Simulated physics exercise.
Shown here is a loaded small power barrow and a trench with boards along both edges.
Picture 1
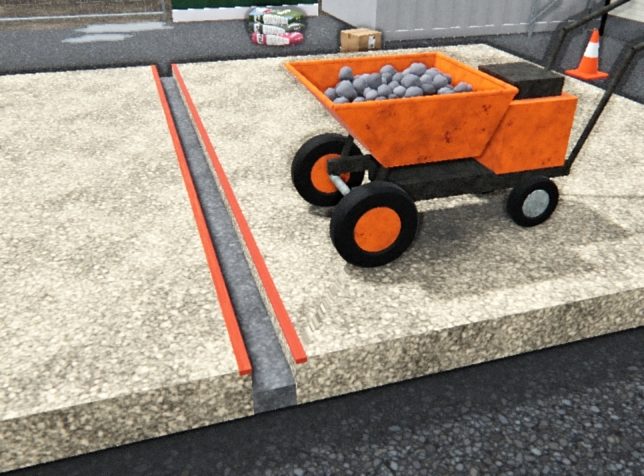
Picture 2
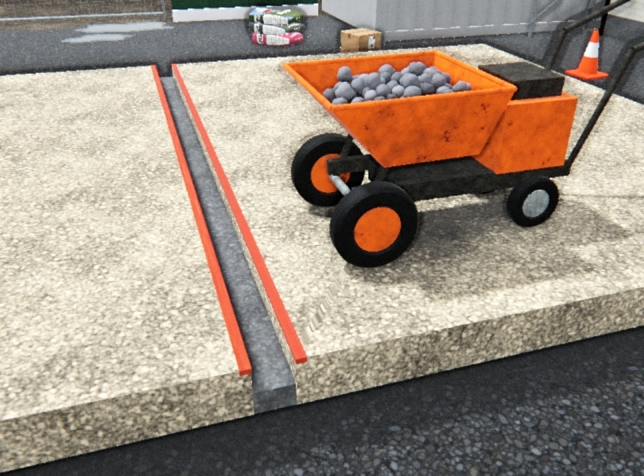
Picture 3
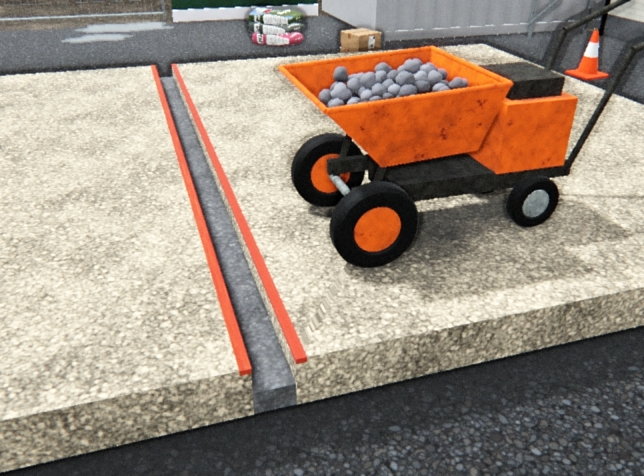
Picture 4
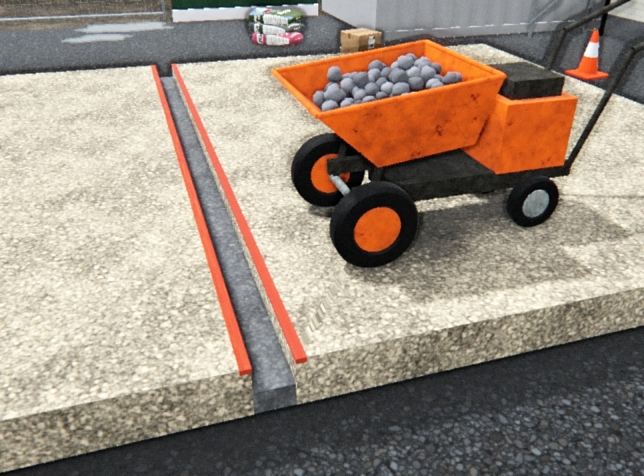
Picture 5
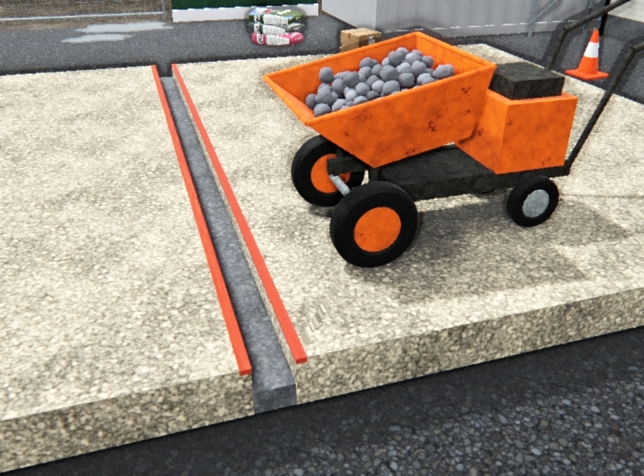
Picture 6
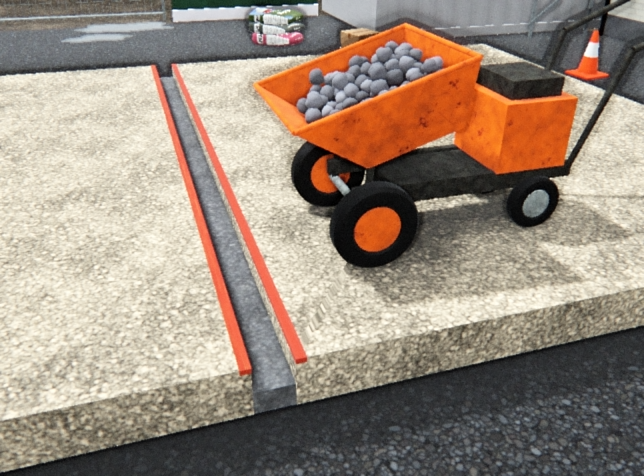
An orange power barrow loaded with round grey cobbles stood on a pale slab beside a narrow trench edged with red boards, and its skip gradually tilted forward to the left while its wheels stayed put.
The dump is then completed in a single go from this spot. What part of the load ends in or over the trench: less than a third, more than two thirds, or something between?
It will put below a third into the trench.
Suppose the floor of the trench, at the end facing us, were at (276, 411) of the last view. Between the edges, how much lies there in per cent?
Around 20 per cent.
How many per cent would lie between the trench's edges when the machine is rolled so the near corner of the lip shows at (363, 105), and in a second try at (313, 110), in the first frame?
The first stopping place yields 40 % and the other yields 0 %.
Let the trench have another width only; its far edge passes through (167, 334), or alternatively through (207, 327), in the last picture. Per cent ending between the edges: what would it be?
The first try comes out at 80 percent and the second at 40 percent.
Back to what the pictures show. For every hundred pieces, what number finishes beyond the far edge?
It works out to close to 60 per cent.
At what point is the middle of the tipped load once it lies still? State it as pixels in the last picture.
Around (178, 252).
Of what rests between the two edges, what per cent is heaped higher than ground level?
Around 25 per cent.
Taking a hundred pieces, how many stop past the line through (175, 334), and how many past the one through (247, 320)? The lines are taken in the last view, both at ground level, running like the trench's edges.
In order: Near 30 %, then 70 %.
Just after the last frame, skip tipped steeply; every one in the skip.
A moment on, skip tipped right over; roughly two thirds in the skip; just a few in or heaped over the trench; roughly a quarter beyond it; just a few falling.
Further on, skip tipped right over; roughly a quarter in the skip; about a tenth in or heaped over the trench; roughly two thirds beyond it.
When it is over, skip tipped right over; roughly a quarter in the skip; about a tenth in or heaped over the trench; roughly two thirds beyond it.
